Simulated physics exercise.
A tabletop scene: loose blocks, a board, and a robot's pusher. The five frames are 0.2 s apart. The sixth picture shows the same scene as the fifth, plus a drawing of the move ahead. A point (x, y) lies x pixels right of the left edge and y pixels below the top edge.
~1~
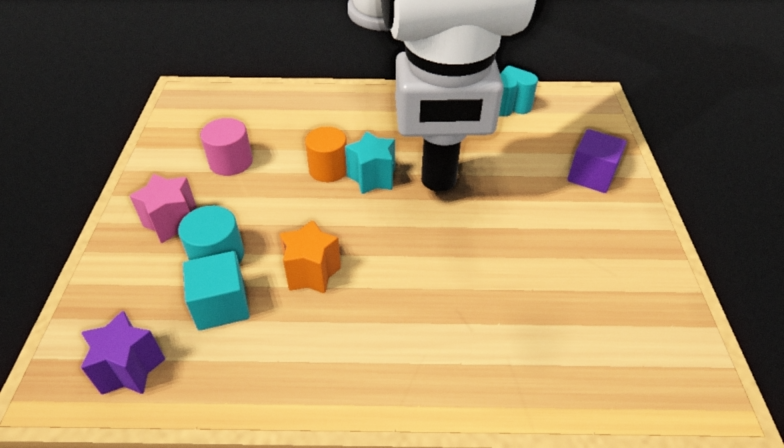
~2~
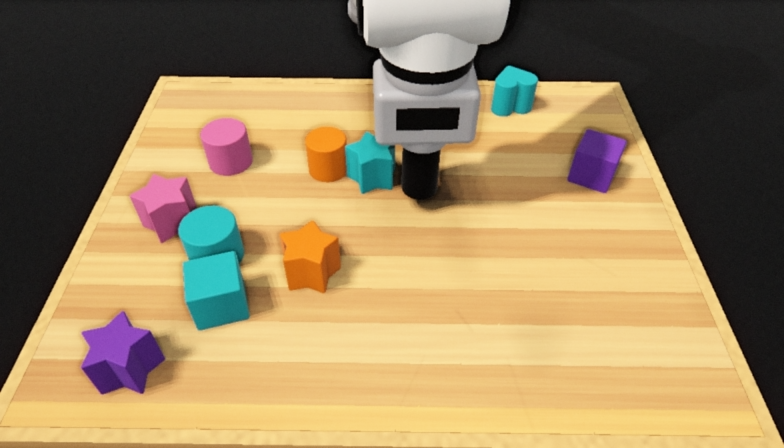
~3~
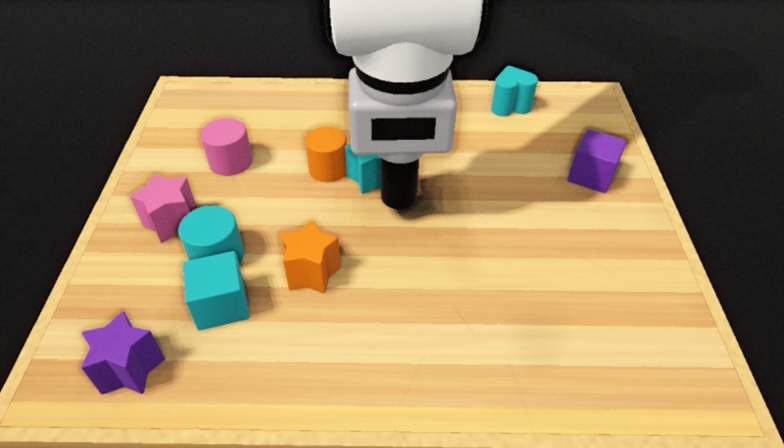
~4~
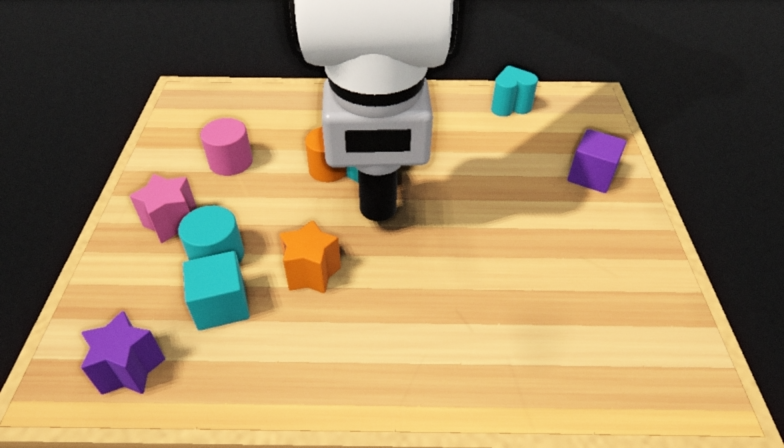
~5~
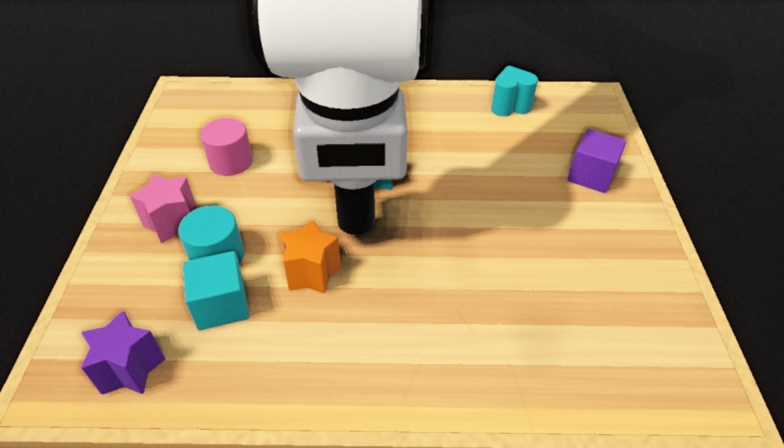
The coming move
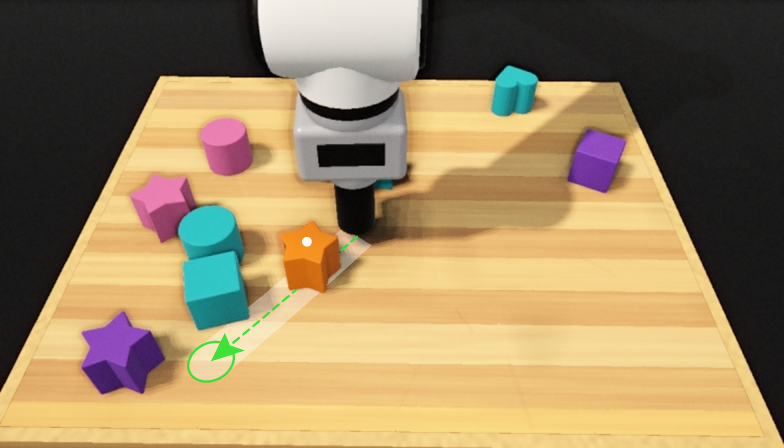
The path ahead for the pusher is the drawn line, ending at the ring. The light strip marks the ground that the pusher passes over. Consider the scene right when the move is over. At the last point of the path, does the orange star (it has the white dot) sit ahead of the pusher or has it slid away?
In the end it is ahead.
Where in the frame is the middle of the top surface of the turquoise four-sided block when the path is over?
Answer: (167, 289).
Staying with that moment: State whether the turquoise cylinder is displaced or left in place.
It stays.
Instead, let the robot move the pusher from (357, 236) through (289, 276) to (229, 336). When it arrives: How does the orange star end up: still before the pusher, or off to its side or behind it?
At the end of the path, the pusher is still pushing the orange star ahead of it.
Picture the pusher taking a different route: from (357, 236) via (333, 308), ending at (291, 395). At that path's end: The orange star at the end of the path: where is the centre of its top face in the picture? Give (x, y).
Near (293, 259).
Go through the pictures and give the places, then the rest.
In the first frame, tip of the pusher at (439, 180), middles of tops, purple star at (112, 340), turquoise cylinder at (207, 224), turquoise four-sided block at (211, 275), orange star at (307, 242).
In the second frame, pusher at (419, 188), nothing pushed.
In the third frame, pusher at (399, 197), nothing pushed.
In the fourth frame, pusher at (378, 209), nothing pushed.
In the fifth frame, pusher at (356, 222), purple star at (112, 340), turquoise cylinder at (207, 224), turquoise four-sided block at (211, 275), orange star at (307, 242).
The line goes straight from (357, 236) to (211, 361); the dot is on the orange star.
The first path, step by step. One third of the way, pusher at (312, 260); orange star at (275, 267).
Two thirds of the way, pusher at (262, 301); turquoise four-sided block at (169, 289), turned 45° clockwise; orange star at (218, 312).
At the end, pusher at (205, 347); purple star unmoved; turquoise cylinder unmoved; turquoise four-sided block at (167, 289), turned 50° clockwise; orange star at (155, 364).
